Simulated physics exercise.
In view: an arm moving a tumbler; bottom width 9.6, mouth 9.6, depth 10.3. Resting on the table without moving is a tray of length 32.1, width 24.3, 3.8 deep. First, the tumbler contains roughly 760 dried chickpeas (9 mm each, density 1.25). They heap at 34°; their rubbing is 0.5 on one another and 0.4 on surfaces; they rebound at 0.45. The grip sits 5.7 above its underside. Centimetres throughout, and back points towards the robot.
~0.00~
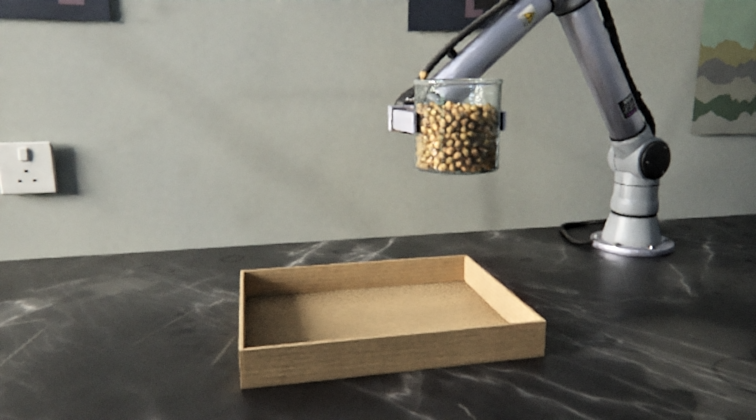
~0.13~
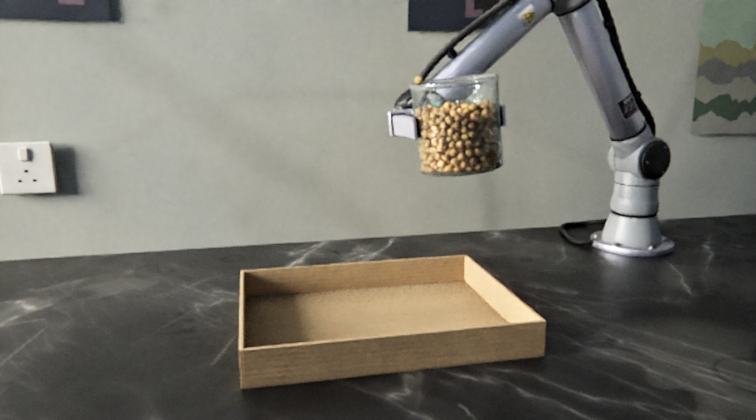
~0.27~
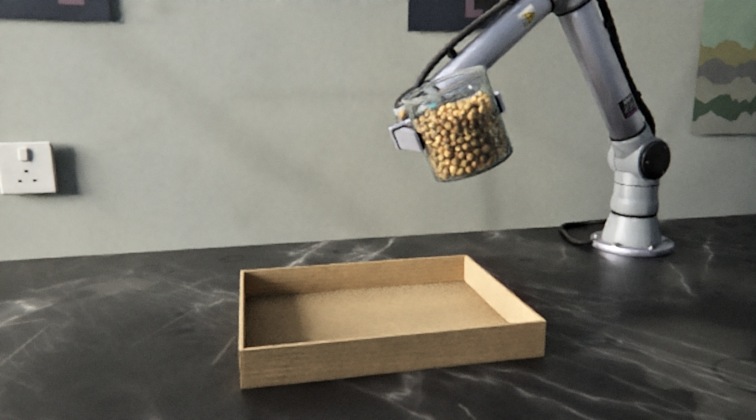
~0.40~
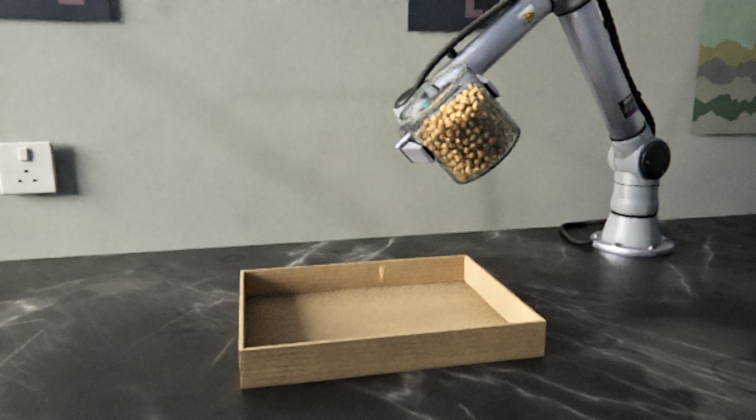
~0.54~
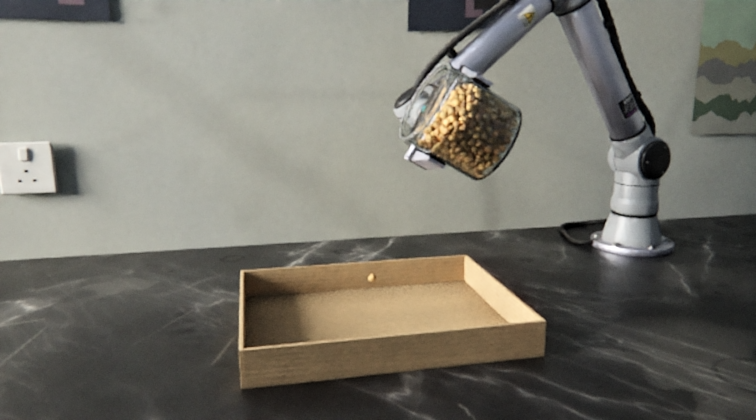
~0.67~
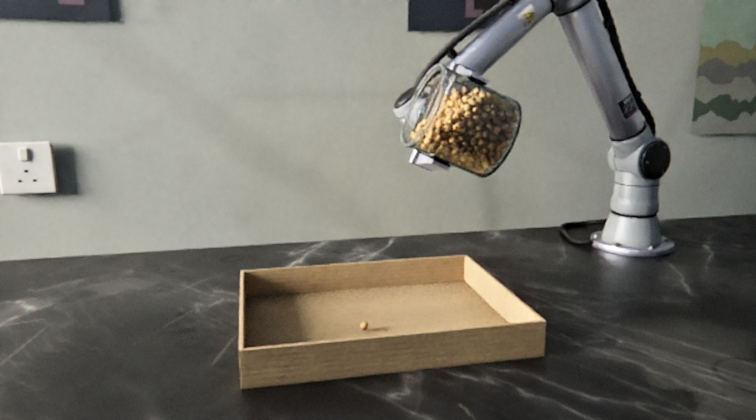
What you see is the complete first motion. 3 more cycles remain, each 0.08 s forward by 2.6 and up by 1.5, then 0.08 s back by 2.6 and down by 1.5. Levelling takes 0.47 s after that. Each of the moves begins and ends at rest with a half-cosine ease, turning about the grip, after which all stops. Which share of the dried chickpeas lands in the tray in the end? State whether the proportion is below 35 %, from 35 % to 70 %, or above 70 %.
The proportion is from 35 % to 70 %.
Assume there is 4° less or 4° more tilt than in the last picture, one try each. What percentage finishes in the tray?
I'd expect close to 50 and then 60 per cent.
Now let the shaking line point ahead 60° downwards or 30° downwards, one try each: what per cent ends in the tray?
Try one gives about 15 in a hundred, try two about 20 in a hundred.
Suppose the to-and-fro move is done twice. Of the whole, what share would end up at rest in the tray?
45 per cent.
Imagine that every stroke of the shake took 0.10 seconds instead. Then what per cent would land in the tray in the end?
Estimate: Close to 45 percent.
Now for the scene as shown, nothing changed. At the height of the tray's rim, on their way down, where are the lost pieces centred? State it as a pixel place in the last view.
I'd put it somewhere near (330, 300).
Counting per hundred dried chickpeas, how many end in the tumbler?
Roughly 45 per cent.
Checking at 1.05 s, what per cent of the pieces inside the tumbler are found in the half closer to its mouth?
Some 40 percent is in that half.
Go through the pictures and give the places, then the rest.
In the first picture, the tumbler middle at (457, 126), level; upper third of the load around (458, 116), from x 420 to 495, top at y 75; 756 in the tumbler.
In the second picture, the tumbler middle at (457, 126), tilted 6° forward; upper third of the load around (459, 116), from x 420 to 495, top at y 80.
In the third picture, the tumbler middle at (459, 125), tilted 23° forward; upper third of the load around (464, 116), from x 405 to 505, top at y 95; 755 in the tumbler, 1 in flight or on a rim.
In the fourth picture, the tumbler middle at (460, 124), tilted 43° forward; upper third of the load around (470, 113), from x 385 to 510, top at y 85; 755 in the tumbler, 1 in the tray.
In the fifth picture, the tumbler middle at (461, 123), tilted 60° forward; upper third of the load around (472, 109), from x 375 to 515, top at y 85; 755 in the tumbler, 1 in the tray.
In the sixth picture, the tumbler middle at (461, 123), tilted 66° forward; upper third of the load around (474, 110), from x 365 to 515, top at y 90; 755 in the tumbler, 1 in the tray.
After 1.05 s, tilted 66° forward, highest piece 27 above the table; 422 in the tumbler, 170 in the tray, 1 on the table or floor, 163 in flight or on a rim.
After 1.43 s, tilted 23° forward, highest piece 28 above the table; 395 in the tray, 348 in the tumbler, 12 on the table or floor, 1 in flight or on a rim.
After 1.82 s, level, highest piece 26 above the table; 396 in the tray, 348 in the tumbler, 12 on the table or floor.
After 2.87 s, level, highest piece 26 above the table; 396 in the tray, 348 in the tumbler, 12 on the table or floor.
In the end, 396 in the tray, 348 in the tumbler, 12 on the table or floor. That is 52 % in the tray.
